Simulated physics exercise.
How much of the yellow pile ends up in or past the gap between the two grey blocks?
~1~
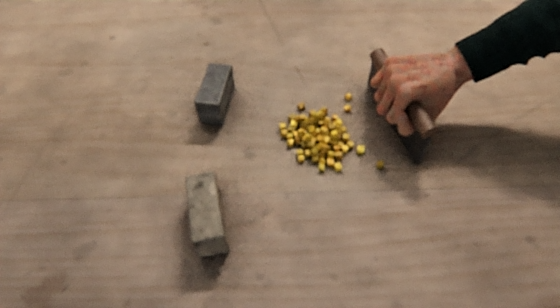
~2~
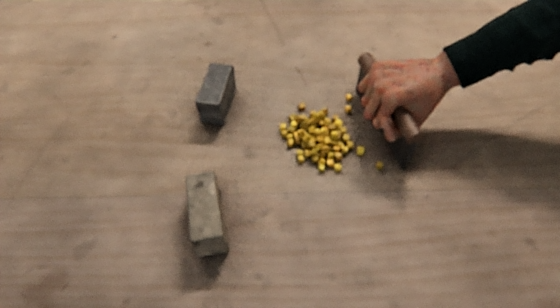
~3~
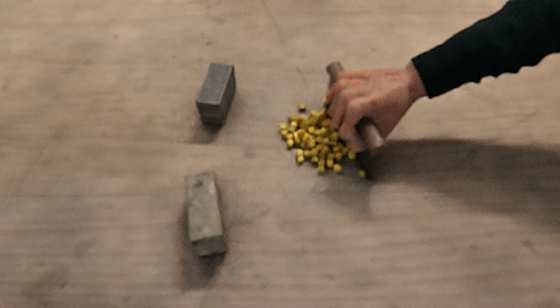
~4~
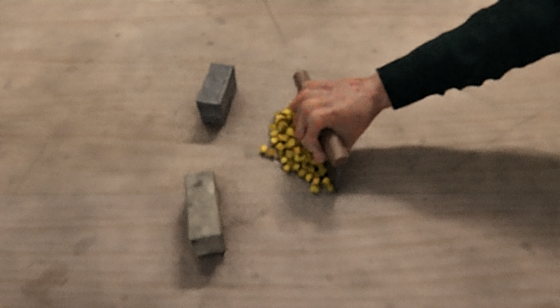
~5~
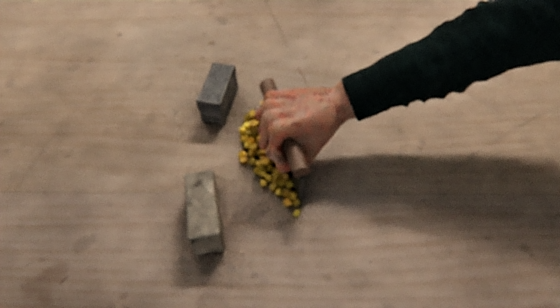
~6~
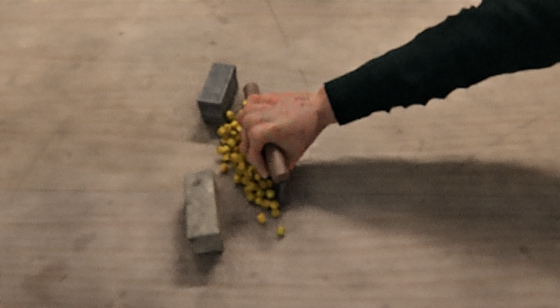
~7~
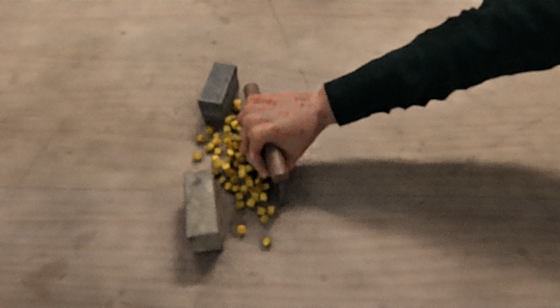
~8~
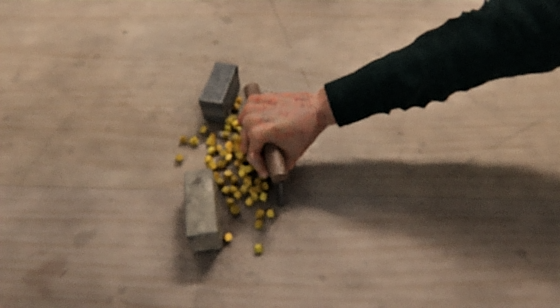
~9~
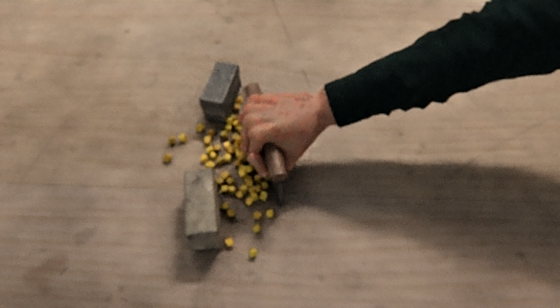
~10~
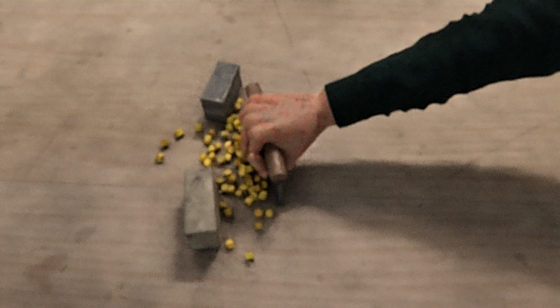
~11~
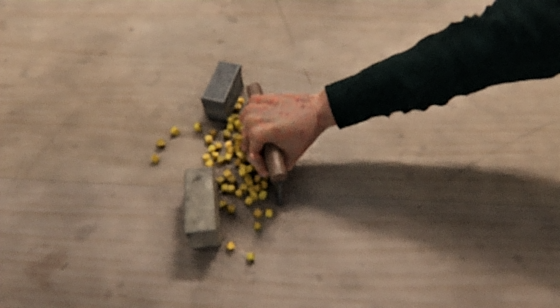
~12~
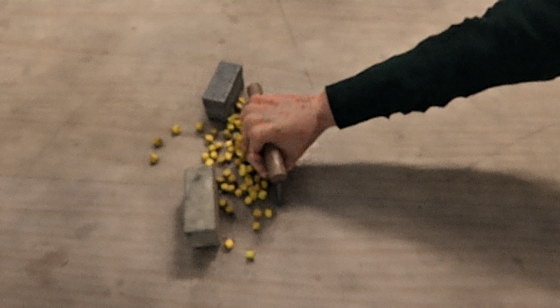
A modest share of the cubes gets into or through the gap, while most of them stay held up in front of the blocks.
